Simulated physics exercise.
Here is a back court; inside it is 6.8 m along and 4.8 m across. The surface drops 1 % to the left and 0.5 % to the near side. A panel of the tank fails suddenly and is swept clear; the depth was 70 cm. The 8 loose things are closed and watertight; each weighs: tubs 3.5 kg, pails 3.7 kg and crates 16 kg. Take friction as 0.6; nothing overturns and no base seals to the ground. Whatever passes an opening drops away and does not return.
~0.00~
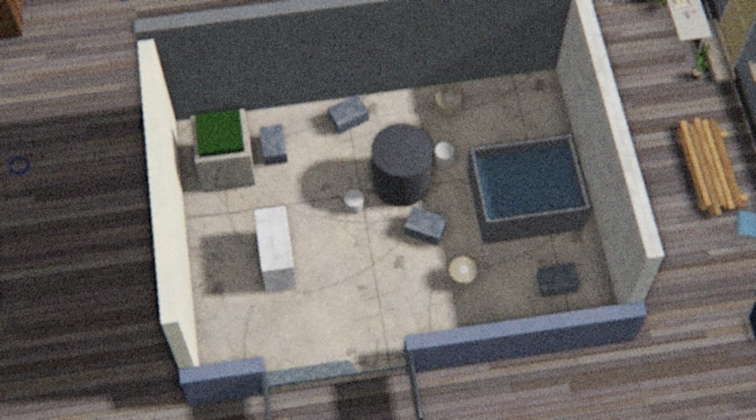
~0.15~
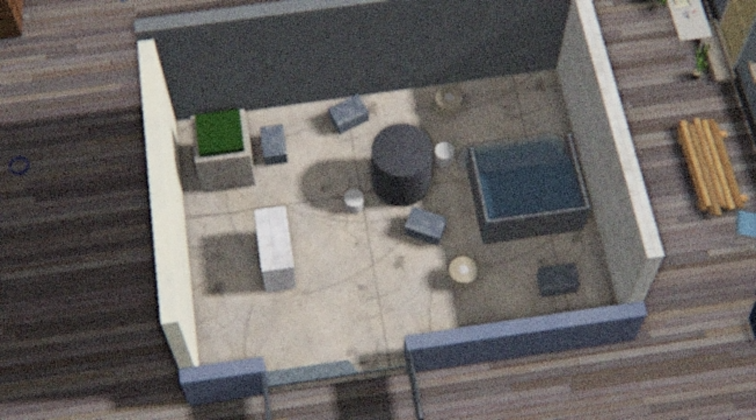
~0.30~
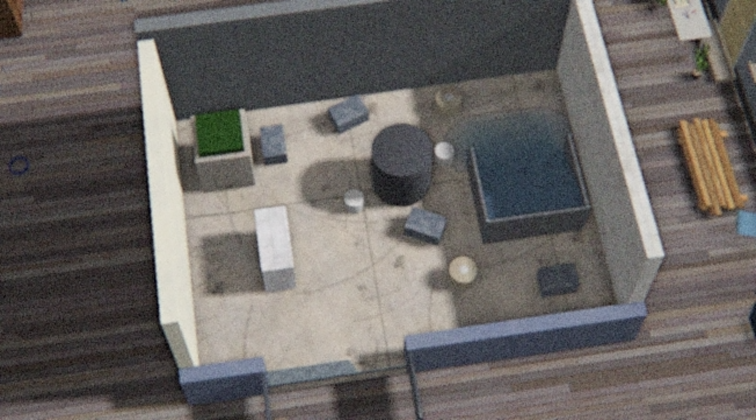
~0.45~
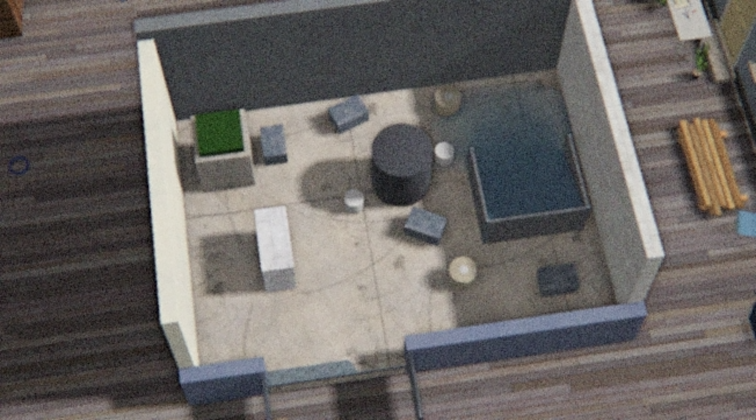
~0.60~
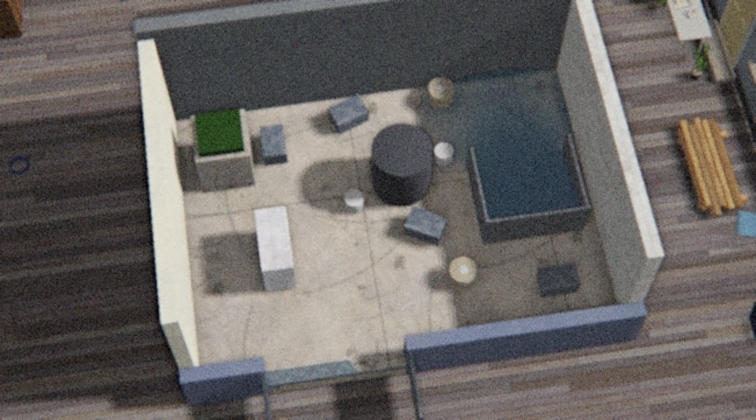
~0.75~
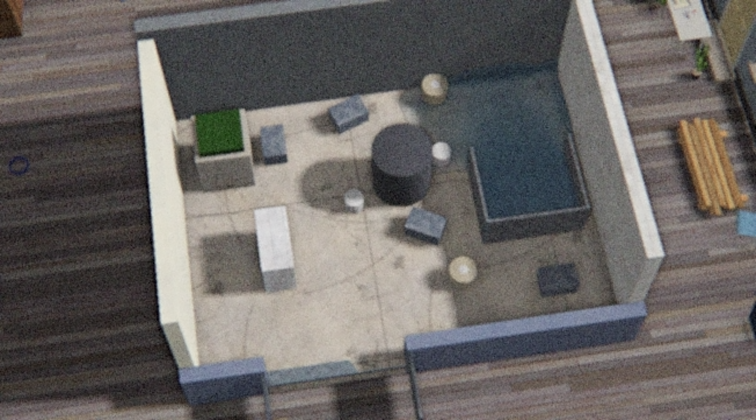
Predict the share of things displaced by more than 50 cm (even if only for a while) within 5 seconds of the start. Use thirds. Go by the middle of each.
It is one to two thirds.
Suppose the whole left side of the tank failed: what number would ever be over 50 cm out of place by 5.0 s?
In that case 4 of them.
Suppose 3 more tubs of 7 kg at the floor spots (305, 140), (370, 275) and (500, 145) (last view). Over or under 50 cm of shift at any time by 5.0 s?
In that order: Over, less, over.
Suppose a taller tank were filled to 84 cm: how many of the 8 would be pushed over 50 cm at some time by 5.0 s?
In that case 4 of them.
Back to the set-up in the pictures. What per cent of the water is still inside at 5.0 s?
Some 100 per cent remains.
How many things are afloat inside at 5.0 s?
1 of them.
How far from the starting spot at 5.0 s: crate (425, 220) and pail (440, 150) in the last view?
In that order: 0 cm, 200 cm.
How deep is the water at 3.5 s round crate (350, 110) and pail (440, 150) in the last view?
Roughly 9 and 2 cm.
After 1.1 s 1 of 8 are over 50 cm from their spots; 1 afloat.
After 2.2 s 2 of 8 are over 50 cm from their spots; 1 afloat.
After 3.5 s 3 of 8 are over 50 cm from their spots; 2 afloat.
After 5.0 s 4 of 8 are over 50 cm from their spots, and 4 have been at some point; 1 afloat.
